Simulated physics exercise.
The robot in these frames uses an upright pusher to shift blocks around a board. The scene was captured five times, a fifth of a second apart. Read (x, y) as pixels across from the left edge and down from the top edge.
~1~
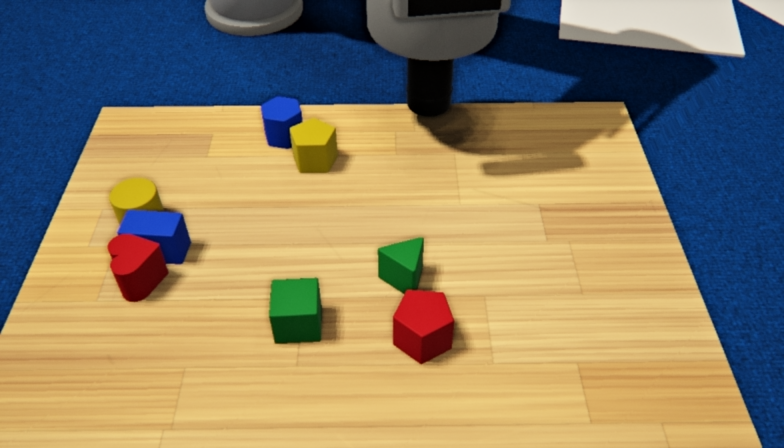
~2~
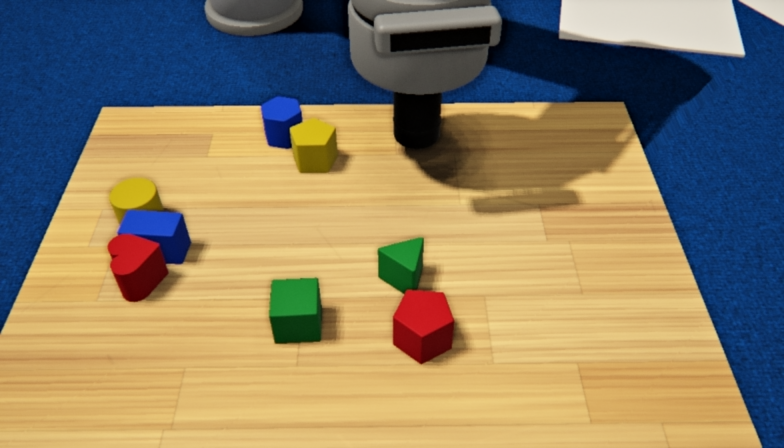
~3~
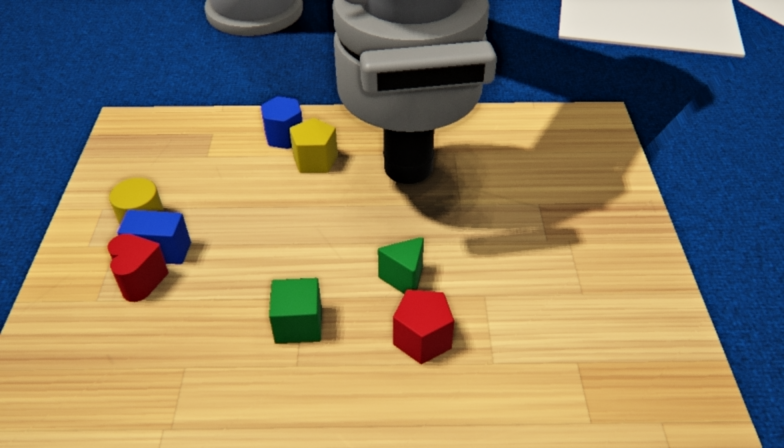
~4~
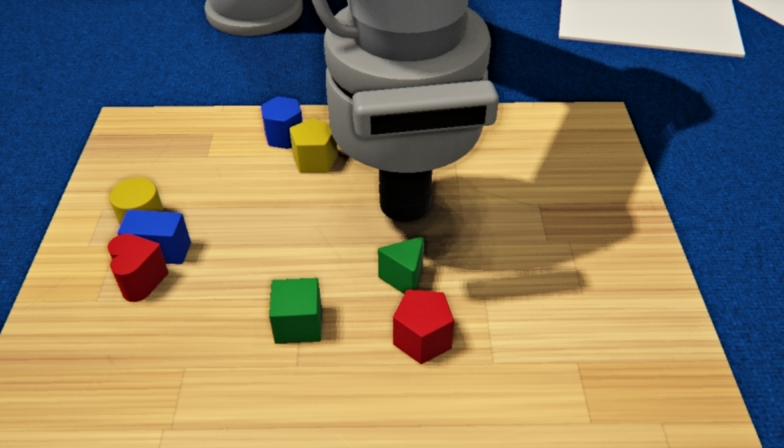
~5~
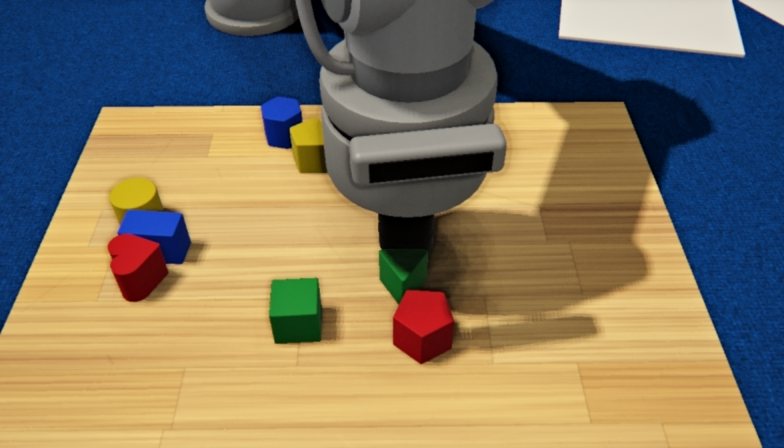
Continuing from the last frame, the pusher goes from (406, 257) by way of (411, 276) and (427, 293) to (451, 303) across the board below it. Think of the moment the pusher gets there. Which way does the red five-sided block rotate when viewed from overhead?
Against the clock.
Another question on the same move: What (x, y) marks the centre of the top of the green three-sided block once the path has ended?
For the centre of its top, I'd go with (397, 290).
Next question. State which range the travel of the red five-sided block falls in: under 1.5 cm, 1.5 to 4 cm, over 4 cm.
My prediction: Under 1.5 cm.
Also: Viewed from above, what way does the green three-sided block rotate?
Bird's-eye view: Clockwise.
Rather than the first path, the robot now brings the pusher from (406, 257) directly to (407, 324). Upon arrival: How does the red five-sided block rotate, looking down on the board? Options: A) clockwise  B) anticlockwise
The one that fits is B, anticlockwise.
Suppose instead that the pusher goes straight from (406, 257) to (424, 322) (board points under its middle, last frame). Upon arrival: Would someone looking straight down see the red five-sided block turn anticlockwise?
Answer: Yes.
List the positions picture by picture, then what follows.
In the first picture, pusher's lower end (429, 105); green square (294, 296); green three-sided block (405, 251); red five-sided block (424, 310).
In the second picture, pusher (417, 136); blocks still.
In the third picture, pusher (408, 169); blocks still.
In the fourth picture, pusher (405, 205); blocks still.
In the fifth picture, pusher (406, 244); green square (294, 296); green three-sided block (403, 259); red five-sided block (424, 310).
On the path given first. Halfway along, pusher (418, 273); green three-sided block (398, 288), turned 35° clockwise; red five-sided block (426, 318), turned 15° anticlockwise.
At the end, pusher (453, 291); green square still; green three-sided block (397, 290), turned 40° clockwise; red five-sided block (426, 319), turned 20° anticlockwise.
